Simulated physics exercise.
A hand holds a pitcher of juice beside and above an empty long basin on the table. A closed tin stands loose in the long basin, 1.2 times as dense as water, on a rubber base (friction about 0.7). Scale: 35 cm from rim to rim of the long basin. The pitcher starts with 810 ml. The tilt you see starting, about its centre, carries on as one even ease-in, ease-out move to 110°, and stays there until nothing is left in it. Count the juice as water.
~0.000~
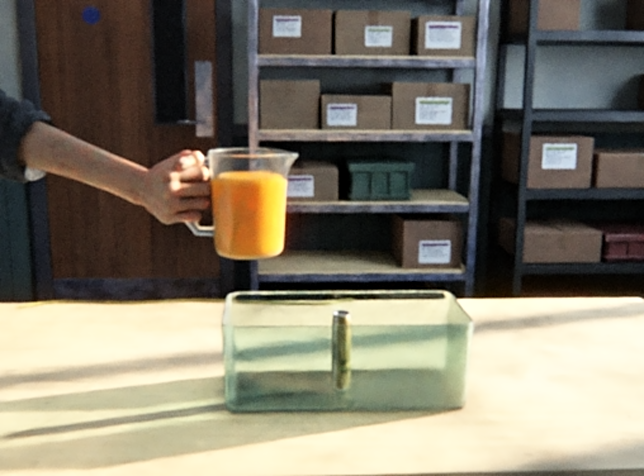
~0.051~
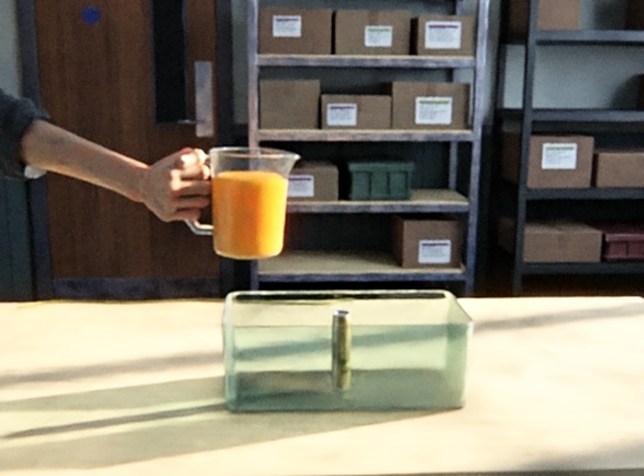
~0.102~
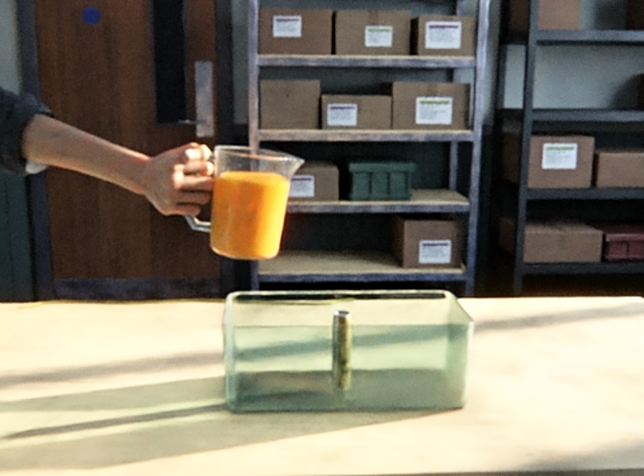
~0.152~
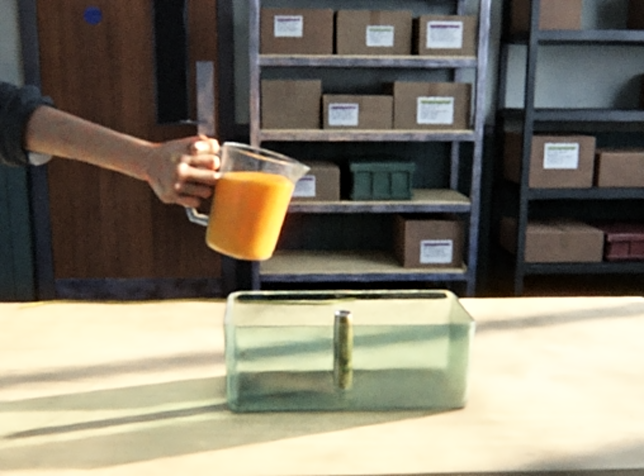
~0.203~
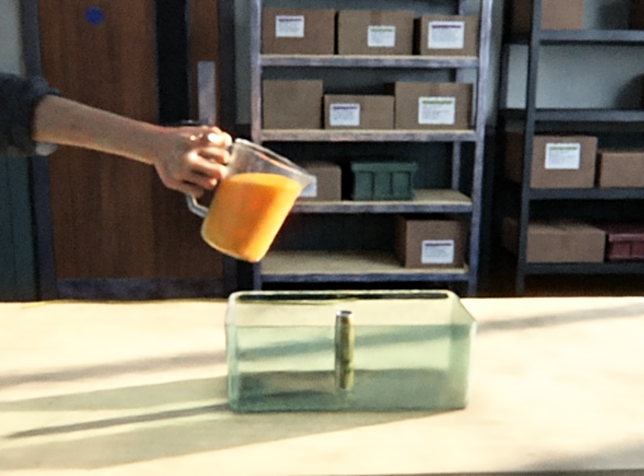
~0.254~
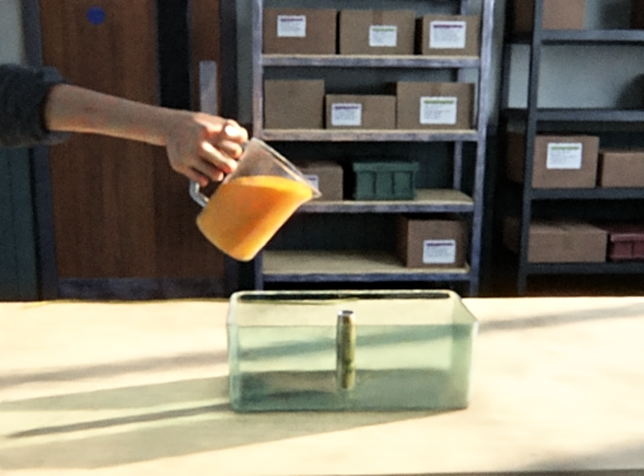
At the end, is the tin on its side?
It falls.
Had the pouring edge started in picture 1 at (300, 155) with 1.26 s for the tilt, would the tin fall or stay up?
Then it falls.
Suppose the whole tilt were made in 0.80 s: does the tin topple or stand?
Then it falls.
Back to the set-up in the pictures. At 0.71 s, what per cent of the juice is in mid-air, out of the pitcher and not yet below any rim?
Some 18 per cent.
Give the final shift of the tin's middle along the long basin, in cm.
Some 9.0 cm.
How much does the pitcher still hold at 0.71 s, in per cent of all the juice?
Some 14 per cent.
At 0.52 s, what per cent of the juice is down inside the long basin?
About 12 per cent.
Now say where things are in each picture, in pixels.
It leans 0°; its right rim is at (298, 154); the juice meets the walls at (213, 176) and (284, 177); the long basin's rim runs from (225, 310) to (461, 308); the tin's top is at (342, 316), in the first frame.
It leans 2°; its right rim is at (299, 155); the juice meets the walls at (213, 175) and (285, 177), in the second frame.
It leans 7°; its right rim is at (304, 160); the juice meets the walls at (216, 175) and (287, 178), in the third frame.
It leans 15°; its right rim is at (310, 168); the juice meets the walls at (219, 176) and (292, 180), in the fourth frame.
It leans 26°; its right rim is at (317, 180); the juice meets the walls at (218, 192) and (301, 183), in the fifth frame.
It leans 39°; its right rim is at (321, 195); the juice meets the walls at (211, 198) and (309, 187), in the sixth frame.
Then, 0.52 s in, the tilt is 101° and 61 per cent is still to pour; the tin stands where it began.
Then, 0.71 s in, the tilt is 110° and 15 per cent is still to pour; the tin leans 5°.
Then, 0.91 s in, the tilt is 110° and 1 per cent is still to pour; the tin lies on its side.
Then, 1.13 s in, the tilt is 110° and 0 per cent is still to pour; the tin lies on its side.
Finally, the tin lies on its side.
